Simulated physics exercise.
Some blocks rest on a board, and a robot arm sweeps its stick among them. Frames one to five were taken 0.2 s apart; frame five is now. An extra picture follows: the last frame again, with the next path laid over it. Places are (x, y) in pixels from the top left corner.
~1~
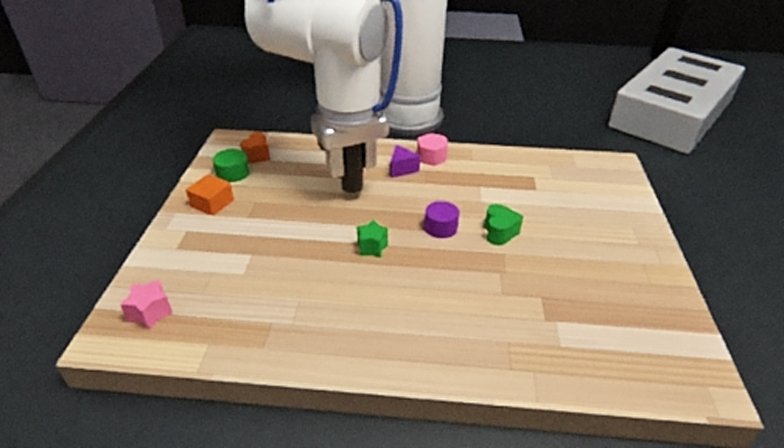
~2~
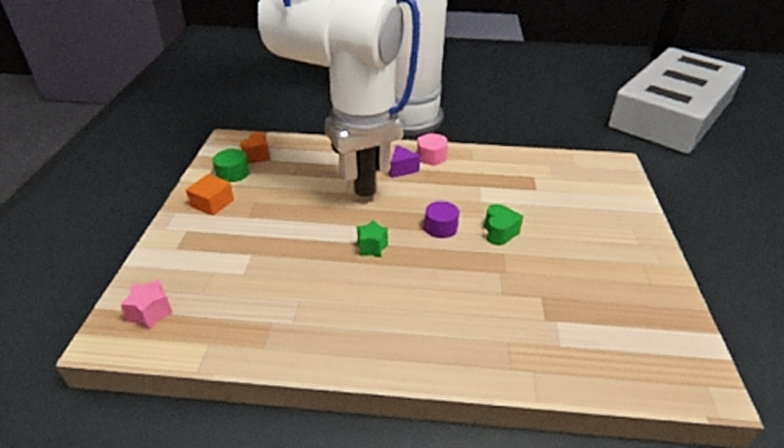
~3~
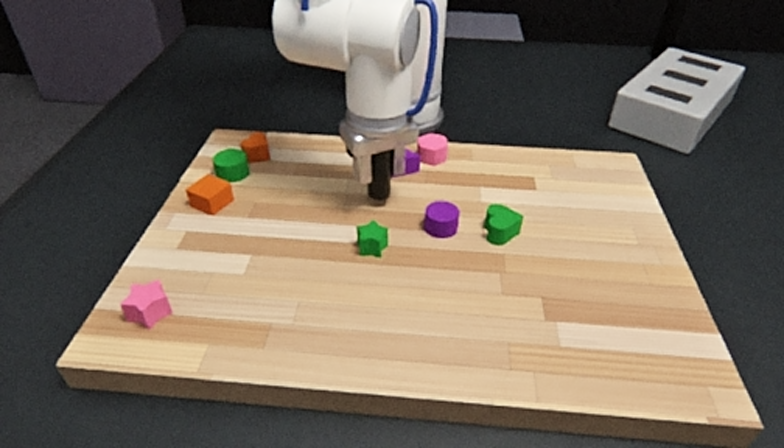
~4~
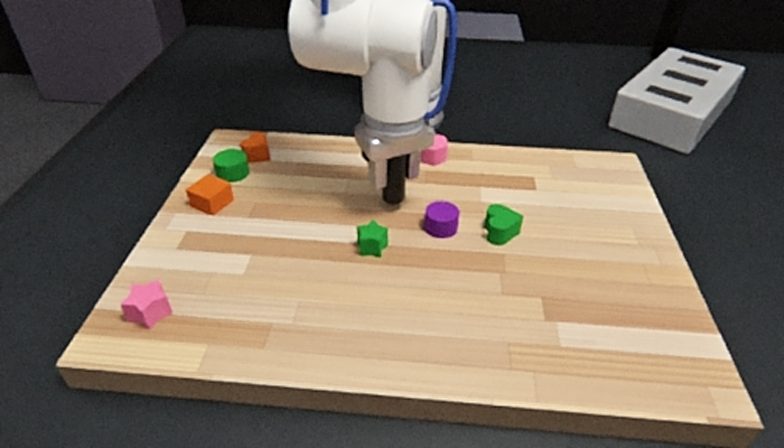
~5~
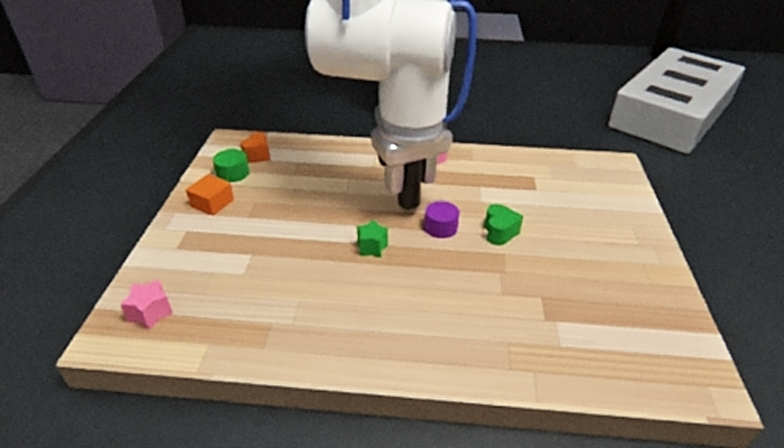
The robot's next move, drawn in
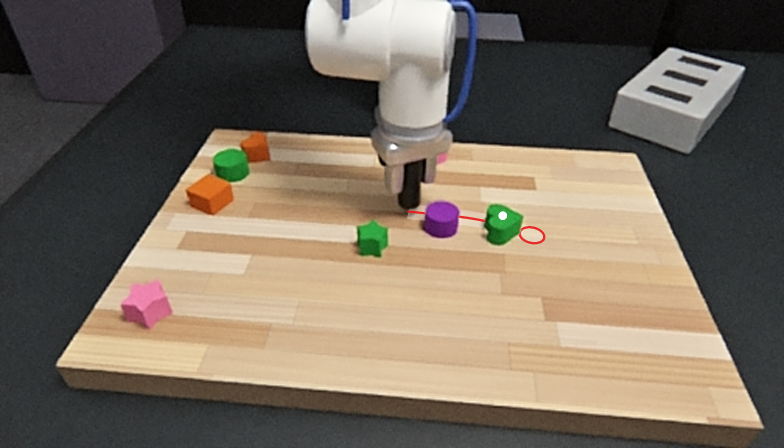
White robot arm sliding its dark stick slowly rightward over a wooden board, passing behind a green star while coloured blocks stay still.
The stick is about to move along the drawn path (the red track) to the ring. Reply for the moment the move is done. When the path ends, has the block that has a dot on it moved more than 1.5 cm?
Final answer: Yes.
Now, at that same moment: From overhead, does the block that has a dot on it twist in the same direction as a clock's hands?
Yes
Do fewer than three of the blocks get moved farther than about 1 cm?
Yes, that is what happens.
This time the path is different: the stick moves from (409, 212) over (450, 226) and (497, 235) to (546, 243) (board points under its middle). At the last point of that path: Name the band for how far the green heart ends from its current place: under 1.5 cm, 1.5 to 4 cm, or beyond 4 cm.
The shift is above 4 cm.
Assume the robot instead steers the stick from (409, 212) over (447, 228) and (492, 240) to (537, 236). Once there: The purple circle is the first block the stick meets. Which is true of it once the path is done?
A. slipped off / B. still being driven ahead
A
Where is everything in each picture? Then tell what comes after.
Tip of the stick at (352, 187), middles of tops, green star block at (372, 230), purple circle at (443, 211), green heart at (503, 216), in the first picture.
Stick at (365, 190), nothing pushed, in the second picture.
Stick at (379, 194), nothing pushed, in the third picture.
Stick at (394, 198), nothing pushed, in the fourth picture.
Stick at (409, 203), green star block at (372, 230), purple circle at (443, 211), green heart at (503, 216), in the fifth picture.
The line goes from (409, 212) via (470, 218), ending at (532, 235); the dot is on the green heart.
On the path given first. One third of the way, stick at (451, 207); purple circle at (457, 217).
Two thirds of the way, stick at (493, 214); purple circle at (458, 218); green heart at (515, 222), turned 25° clockwise.
At the end, stick at (534, 226); green star block unmoved; purple circle at (458, 218); green heart at (535, 234), turned 100° clockwise.
